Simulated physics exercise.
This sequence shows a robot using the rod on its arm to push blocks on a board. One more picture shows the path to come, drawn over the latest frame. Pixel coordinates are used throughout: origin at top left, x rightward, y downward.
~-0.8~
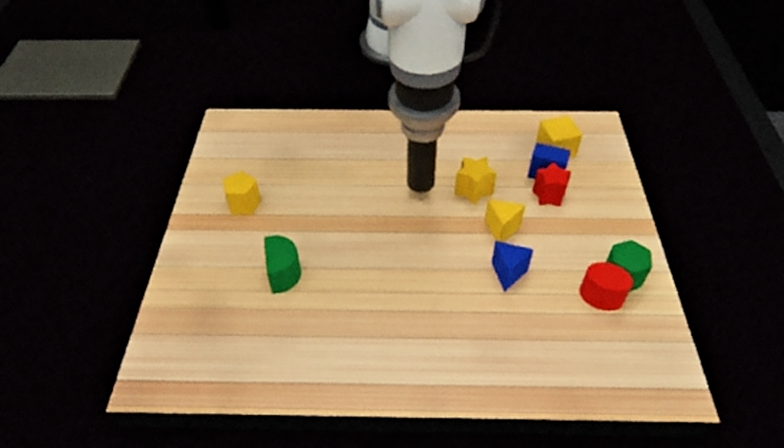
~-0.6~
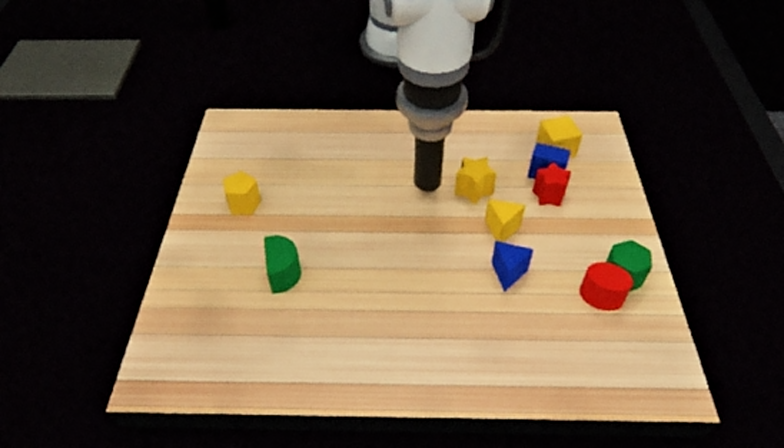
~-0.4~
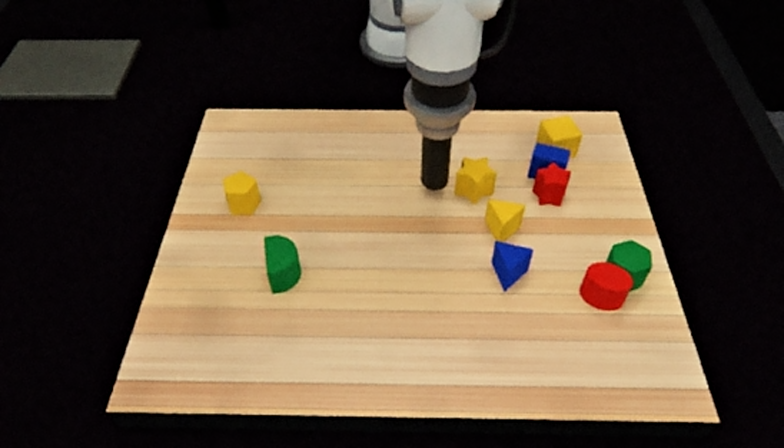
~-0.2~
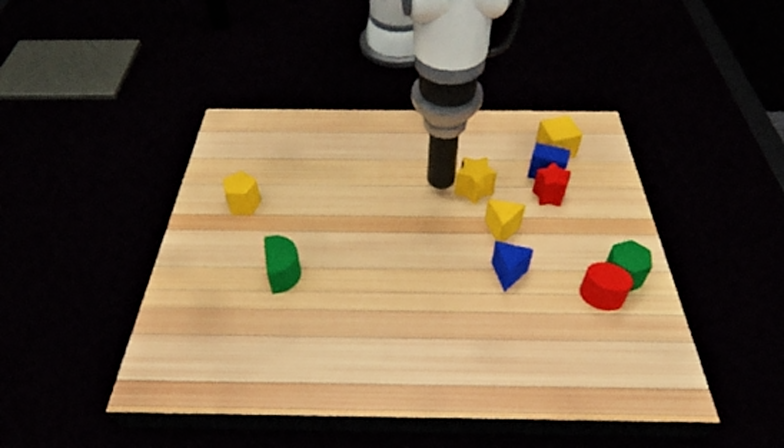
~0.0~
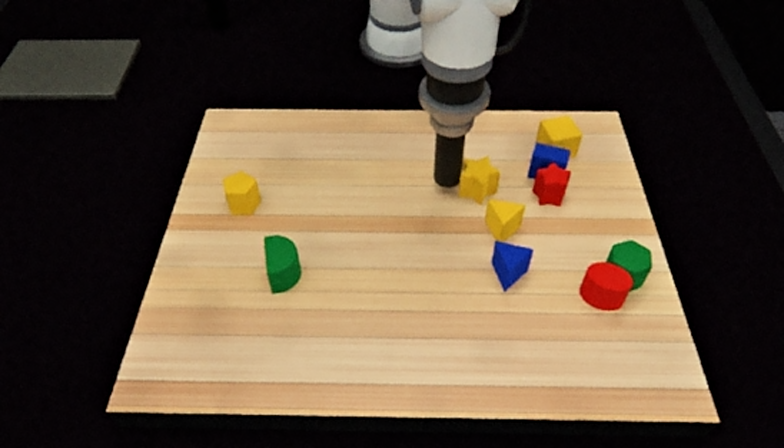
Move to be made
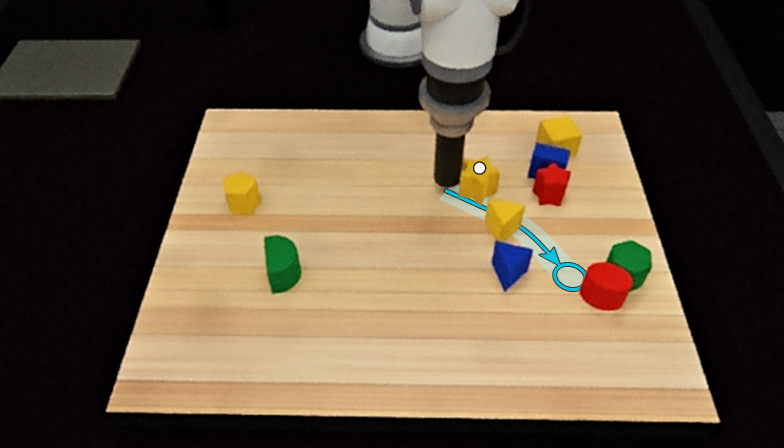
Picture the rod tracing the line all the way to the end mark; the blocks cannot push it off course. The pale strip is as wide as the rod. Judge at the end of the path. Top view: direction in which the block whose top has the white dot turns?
Looking down, my answer is that the block whose top has the white dot rotates anticlockwise.
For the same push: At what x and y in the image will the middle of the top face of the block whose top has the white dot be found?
About (507, 171).
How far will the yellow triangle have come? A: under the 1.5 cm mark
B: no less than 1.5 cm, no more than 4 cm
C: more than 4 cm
Correct choice: B.
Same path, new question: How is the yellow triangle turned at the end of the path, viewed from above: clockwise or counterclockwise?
It twists with the clock when seen from above.
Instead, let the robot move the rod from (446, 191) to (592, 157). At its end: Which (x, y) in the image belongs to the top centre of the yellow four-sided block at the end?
When the path ends, it will be at (577, 116).
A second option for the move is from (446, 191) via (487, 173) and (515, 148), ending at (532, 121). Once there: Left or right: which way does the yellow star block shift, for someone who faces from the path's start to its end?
Gets pushed right.
The line goes from (446, 191) via (514, 223), ending at (570, 277); the dot is on the yellow star block.
What follows on the original path. One third of the way, rod (495, 199); yellow star block (506, 171), turned 75° anticlockwise.
Two thirds of the way, rod (538, 226); yellow star block (507, 171), turned 80° anticlockwise; yellow triangle (517, 226), turned 40° clockwise.
At the end, rod (575, 265); yellow star block (507, 171), turned 80° anticlockwise; yellow triangle (517, 226), turned 45° clockwise; red elliptical block unmoved.
